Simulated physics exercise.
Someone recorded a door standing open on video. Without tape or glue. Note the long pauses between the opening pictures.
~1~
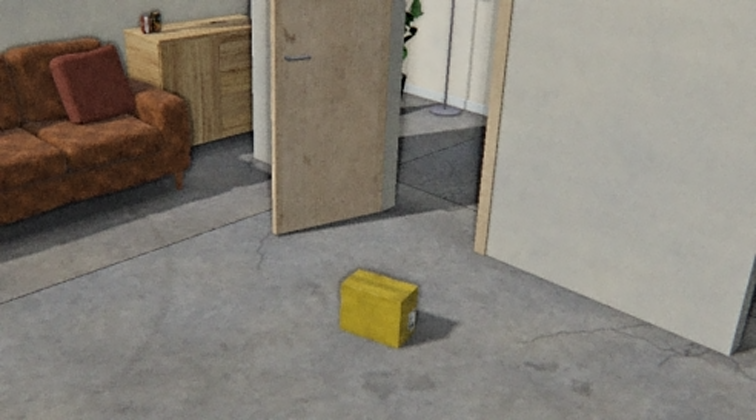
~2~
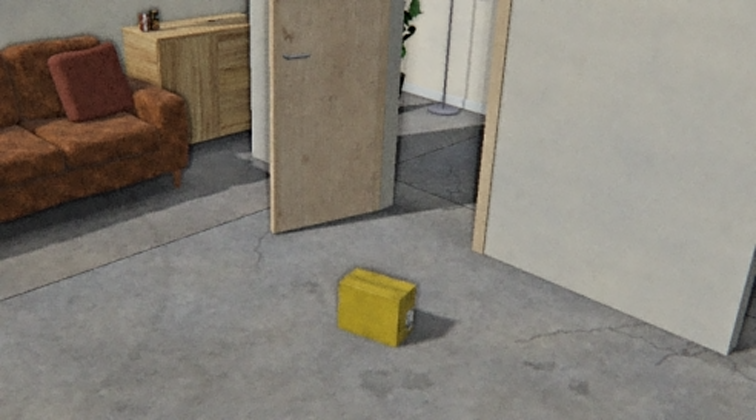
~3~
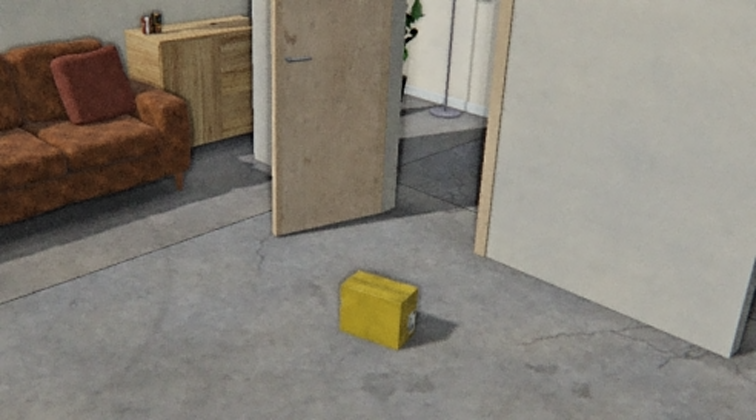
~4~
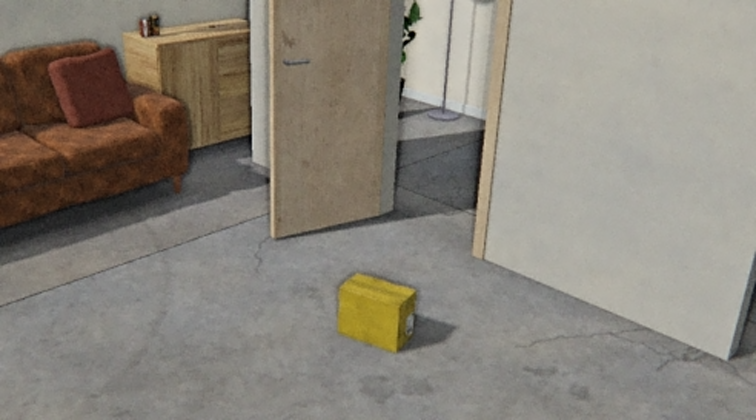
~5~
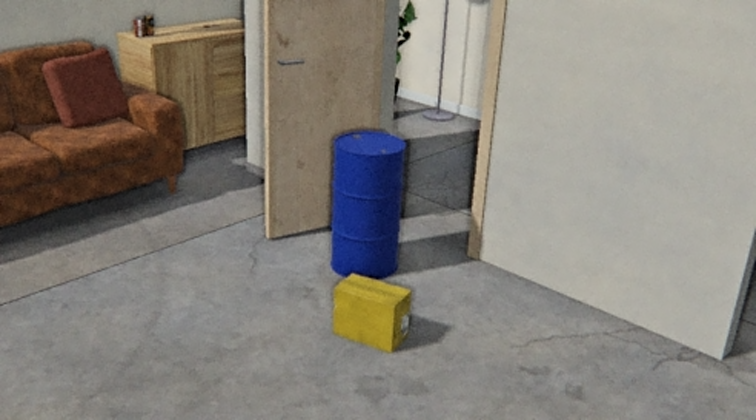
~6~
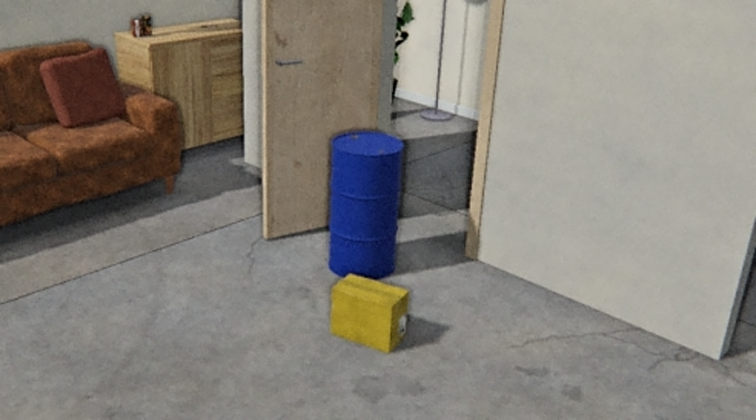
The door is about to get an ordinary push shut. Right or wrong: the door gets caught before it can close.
Right.
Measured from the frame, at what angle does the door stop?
The answer is roughly 70°.
Then, 0.60 s later than the last frame, door at 92°.
Then, 1.00 s later than the last frame, door at 78°.
When it is over, door at 69°; both as before. End places, in pixels of the last picture, blue drum near (365, 206).
